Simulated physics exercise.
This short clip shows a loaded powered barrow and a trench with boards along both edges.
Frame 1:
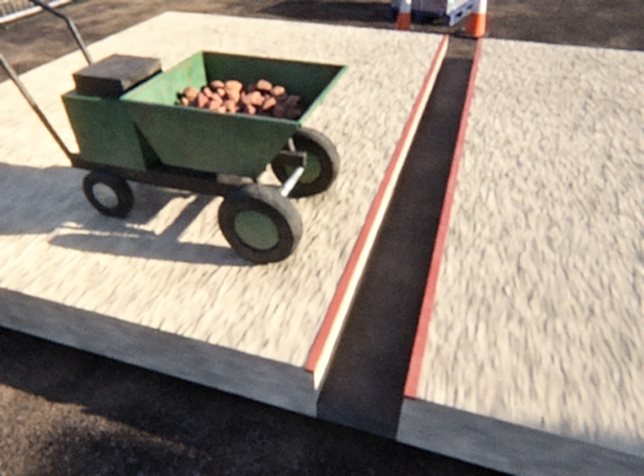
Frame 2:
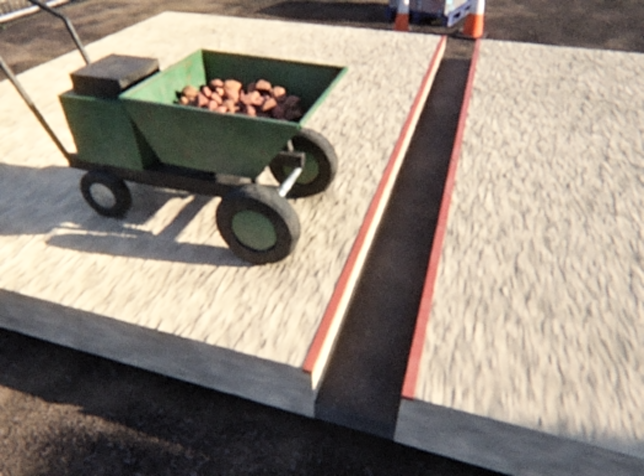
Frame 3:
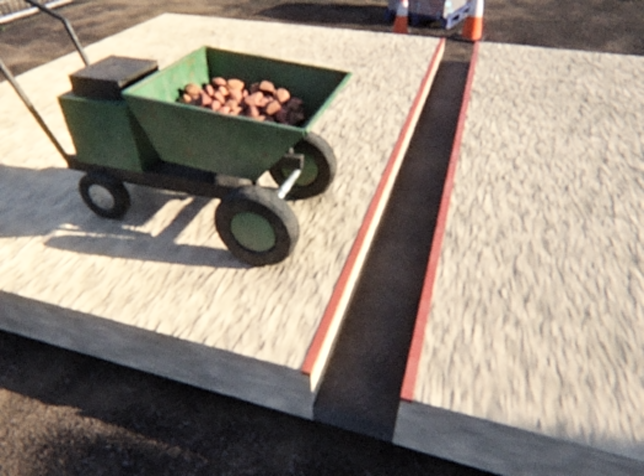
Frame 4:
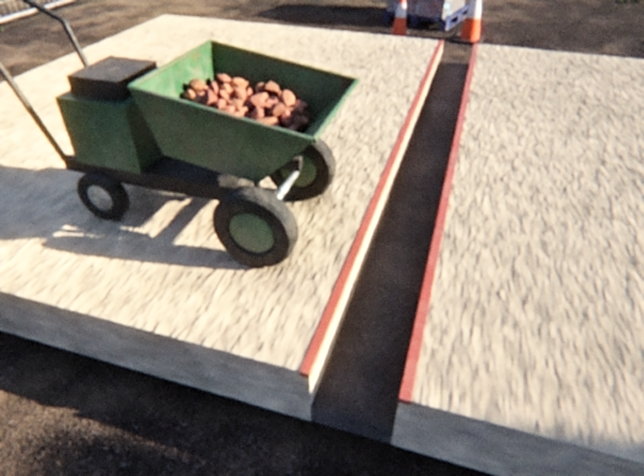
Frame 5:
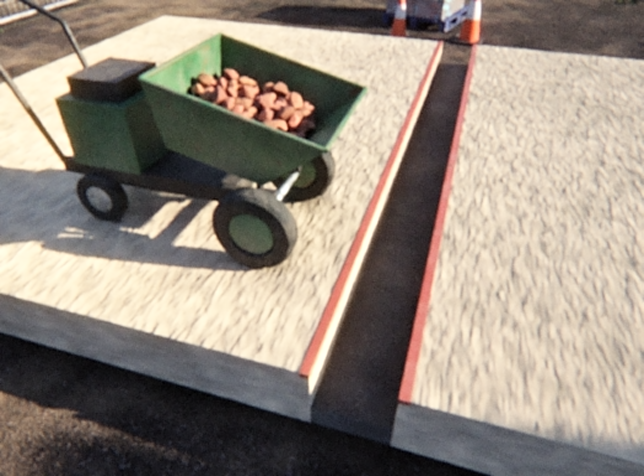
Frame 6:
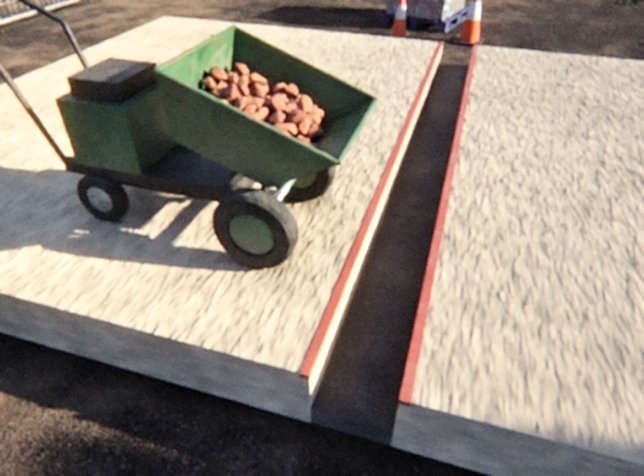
A green powered barrow loaded with reddish-brown lumps of rubble stands at the left on a pale, rough slab, seen from above at an angle in sunlight. To its right a dark trench edged with red boards separates it from another pale slab, with orange-and-white shapes at the far end. The skip tilts forward toward the trench, slowly then clearly, while the wheels stay put and the view shifts very slightly.
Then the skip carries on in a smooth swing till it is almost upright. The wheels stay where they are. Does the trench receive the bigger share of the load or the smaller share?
Half exceeded.
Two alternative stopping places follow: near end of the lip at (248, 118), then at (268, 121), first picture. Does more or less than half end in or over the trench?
Place one: The greater share; place two: The greater share.
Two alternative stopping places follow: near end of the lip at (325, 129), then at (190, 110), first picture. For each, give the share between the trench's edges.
The shares come out close to 60 and 20 per cent, in that order.
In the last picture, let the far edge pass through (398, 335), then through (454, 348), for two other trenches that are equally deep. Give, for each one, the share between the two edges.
Close to 70 per cent in the first, close to 100 per cent in the second.
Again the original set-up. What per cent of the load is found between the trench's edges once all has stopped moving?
It comes to around 90 per cent of the load.
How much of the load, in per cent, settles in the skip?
Estimate: Some 0 %.
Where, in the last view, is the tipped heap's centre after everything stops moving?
Close to (402, 272), more or less.
Soon, skip tipped steeply; all in the skip.
A while on, skip tipped right over; most in the skip; a small part in or heaped over the trench; a stray few beyond it.
Towards the end, skip tipped right over; a small part in the skip; most in or heaped over the trench; a small part beyond it.
Finally, skip tipped right over; nearly all in or heaped over the trench; a small part beyond it.
